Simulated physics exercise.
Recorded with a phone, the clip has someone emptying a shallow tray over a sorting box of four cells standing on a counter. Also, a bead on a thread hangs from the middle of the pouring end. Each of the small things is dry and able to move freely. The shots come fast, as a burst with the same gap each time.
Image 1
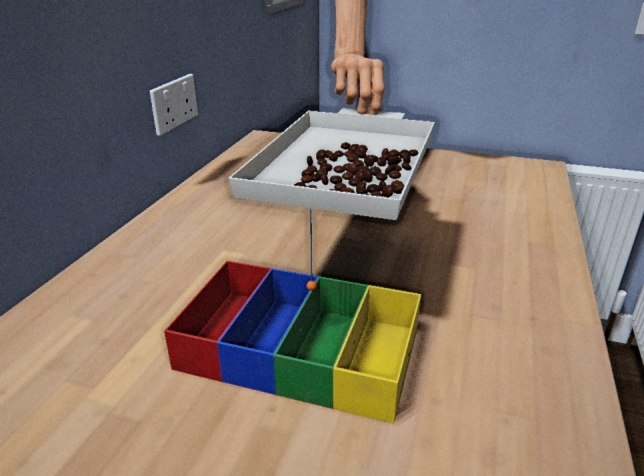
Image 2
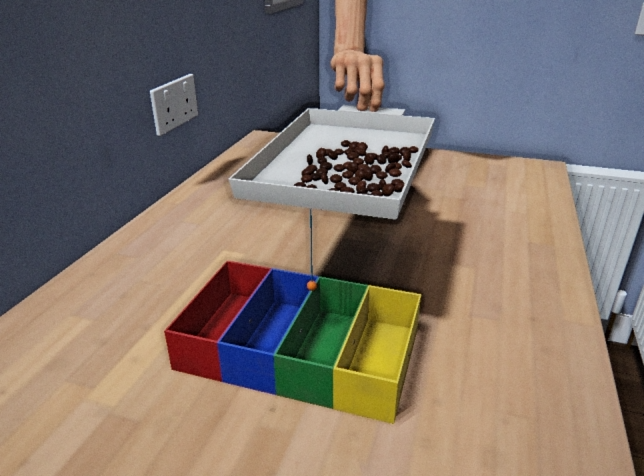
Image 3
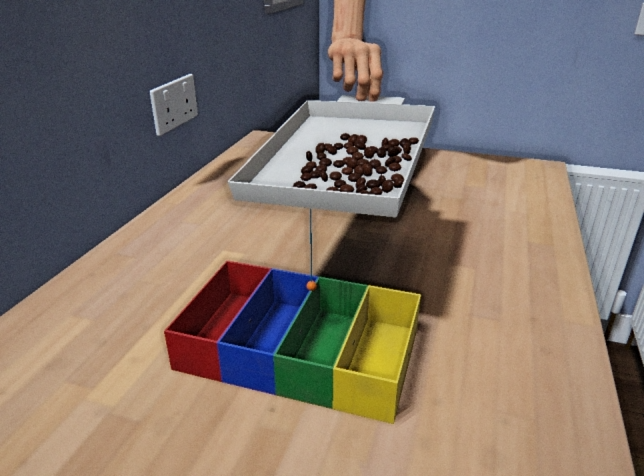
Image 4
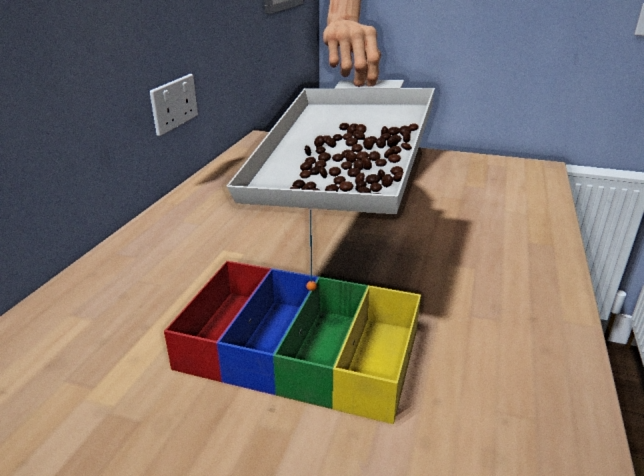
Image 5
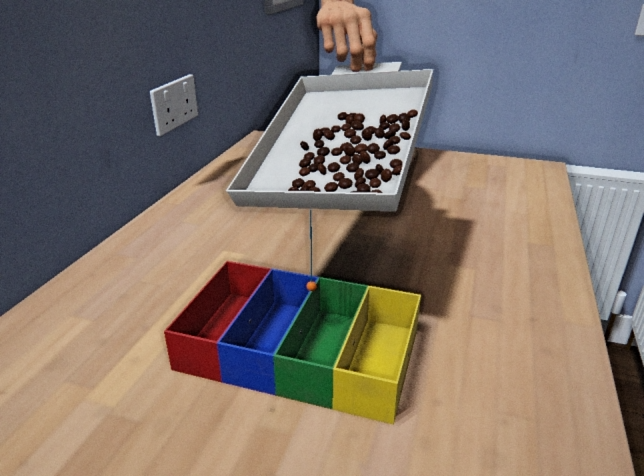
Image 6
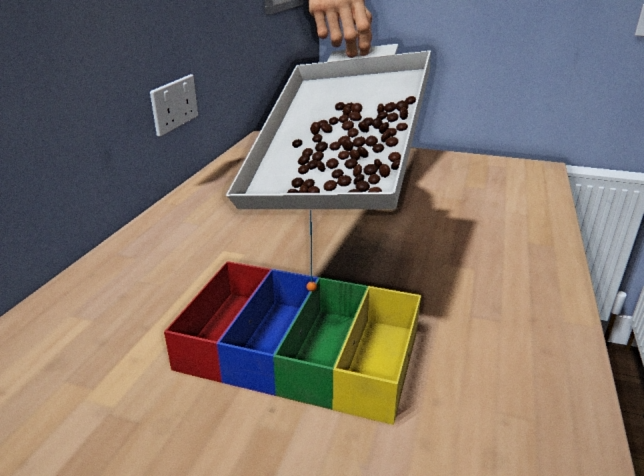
A shallow pale tray of small dark brown pieces is held over a wooden counter, seen from above at an angle, with bluish walls, a socket at left and a radiator at right. Below it sits a box with red, blue, green and yellow cells from left to right, an orange bead hanging on a thread above. The hand raises the tray's far end, steepening it, and a few pieces shift.
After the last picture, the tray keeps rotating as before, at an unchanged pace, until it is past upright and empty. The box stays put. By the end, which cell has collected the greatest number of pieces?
The red cell has collected the most.
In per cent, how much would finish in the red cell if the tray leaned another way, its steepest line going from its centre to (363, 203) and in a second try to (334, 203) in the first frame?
The first try yields 0 percent and the second 0 percent.
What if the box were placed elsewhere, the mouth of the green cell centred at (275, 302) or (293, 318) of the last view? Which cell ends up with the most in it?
Run one gives the cell in blue; run two gives the cell in blue.
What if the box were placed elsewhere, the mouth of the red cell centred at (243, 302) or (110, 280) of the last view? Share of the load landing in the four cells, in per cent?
About 90% and about 90%.
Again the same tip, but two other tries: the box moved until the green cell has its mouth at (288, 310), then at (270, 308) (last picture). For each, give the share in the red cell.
Approximately 0 percent, followed by approximately 0 percent.
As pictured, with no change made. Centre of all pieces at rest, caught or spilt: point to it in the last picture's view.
Roughly at (232, 336).
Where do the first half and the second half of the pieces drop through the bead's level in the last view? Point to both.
Starting near (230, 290), moving on to near (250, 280).
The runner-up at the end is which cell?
That would be that blue cell.
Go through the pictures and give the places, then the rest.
In the first frame, corners of the pouring end at (233, 177) and (397, 198), level; middle of the load at (353, 169), flat chocolate drops; bead on its thread at (312, 286); red cell at (193, 352); blue cell at (247, 364); green cell at (304, 378); yellow cell at (365, 392).
In the second frame, corners of the pouring end at (233, 178) and (397, 198), level; middle of the load at (353, 168).
In the third frame, corners of the pouring end at (232, 181) and (396, 196), tipped barely, lowest at the left corner; middle of the load at (352, 164).
In the fourth frame, corners of the pouring end at (231, 185) and (395, 194), tipped a little, lowest at the left corner; middle of the load at (351, 157).
In the fifth frame, corners of the pouring end at (230, 189) and (393, 192), tipped clearly, lowest at the left corner; middle of the load at (350, 151).
In the sixth frame, corners of the pouring end at (230, 193) and (391, 191), tipped clearly, lowest at the left corner; middle of the load at (348, 145), a stray few on the move; red cell at (193, 353); blue cell at (247, 365); green cell at (304, 379); yellow cell at (364, 393).
Soon, tray tipped steeply; all on the tray.
A while on, tray tipped past a quarter turn; about two thirds on the tray; a small part in the red cell; a small part in the blue cell; a small part falling or outside the box.
Towards the end, tray tipped past a quarter turn; about half in the red cell; about a third in the blue cell; a stray few in the green cell; a stray few falling or outside the box.
Finally, tray tipped past a quarter turn; about half in the red cell; about a third in the blue cell; a stray few in the green cell; none in the yellow cell; a stray few outside the box.
